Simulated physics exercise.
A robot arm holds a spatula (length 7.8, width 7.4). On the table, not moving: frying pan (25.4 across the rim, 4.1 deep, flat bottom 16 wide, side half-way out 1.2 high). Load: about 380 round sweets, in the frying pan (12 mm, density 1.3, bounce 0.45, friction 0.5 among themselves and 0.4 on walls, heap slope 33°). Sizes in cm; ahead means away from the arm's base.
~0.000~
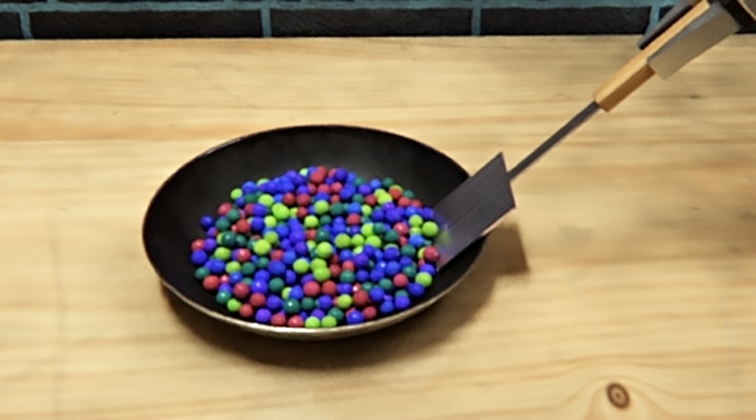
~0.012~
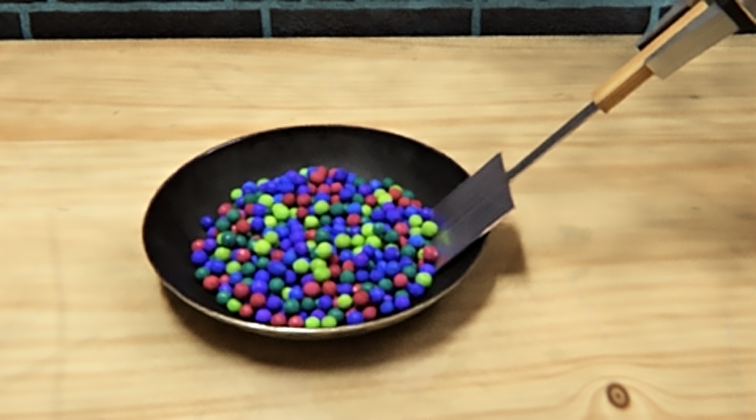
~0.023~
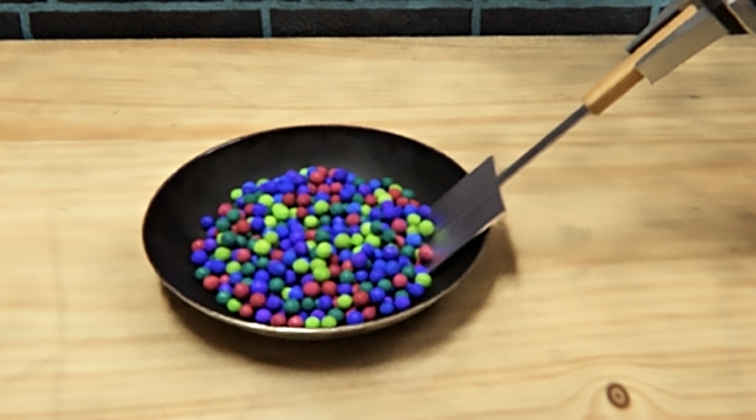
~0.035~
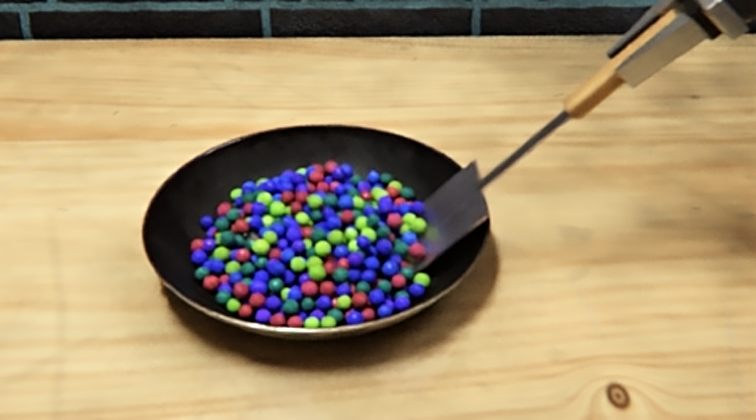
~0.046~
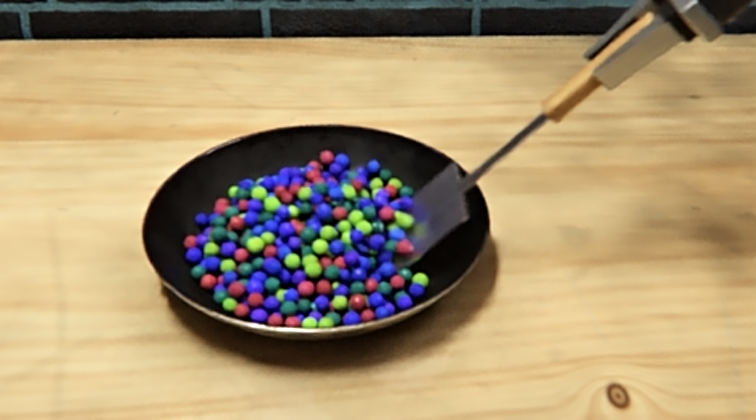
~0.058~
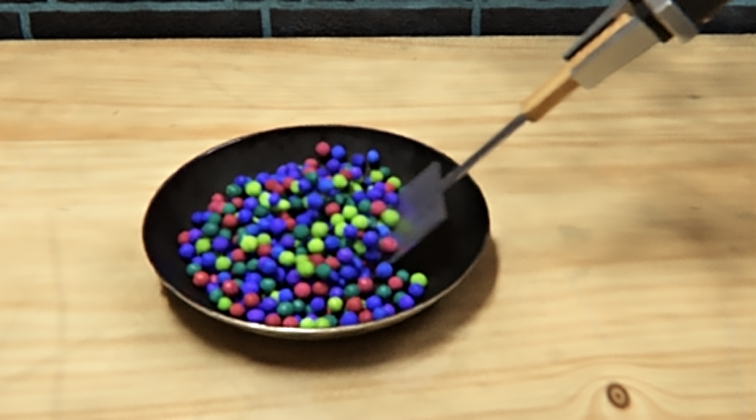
On a wooden table in front of dark tiles, a black pan holds a heap of small red, blue, green and lime balls, with a robot arm's spatula resting at its right edge. The blade barely moves at first, then pushes left into the heap, shifting the balls leftward and bunching them higher.
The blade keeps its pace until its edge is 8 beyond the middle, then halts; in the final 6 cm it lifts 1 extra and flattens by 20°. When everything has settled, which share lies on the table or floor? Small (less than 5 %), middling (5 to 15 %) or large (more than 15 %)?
A large share, more than 15 %, ends on the table or floor.
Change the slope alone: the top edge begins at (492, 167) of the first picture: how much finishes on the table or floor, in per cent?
About 25 per cent.
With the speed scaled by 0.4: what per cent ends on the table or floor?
About 5 per cent.
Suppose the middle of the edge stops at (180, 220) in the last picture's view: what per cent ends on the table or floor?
About 40 per cent.
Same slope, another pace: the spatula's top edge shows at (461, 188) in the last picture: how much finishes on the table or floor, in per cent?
About 10 per cent.
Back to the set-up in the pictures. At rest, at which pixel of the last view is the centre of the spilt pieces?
Near (34, 261).
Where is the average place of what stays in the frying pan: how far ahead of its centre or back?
Some 4.5 cm ahead.
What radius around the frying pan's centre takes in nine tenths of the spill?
Roughly 35 cm.
After 0.09 s, sloping 47°, highest piece 8 above the table; 375 in the frying pan.
After 0.11 s, sloping 42°, highest piece 10 above the table; 374 in the frying pan, 1 on the blade or in flight.
After 0.33 s, sloping 27°, highest piece 8 above the table; 300 in the frying pan, 69 on the table or floor, 6 on the blade or in flight.
After 1.38 s, sloping 27°, highest piece 5 above the table; 298 in the frying pan, 77 on the table or floor.
At rest, 298 in the frying pan, 77 on the table or floor. That is 21 % on the table or floor.
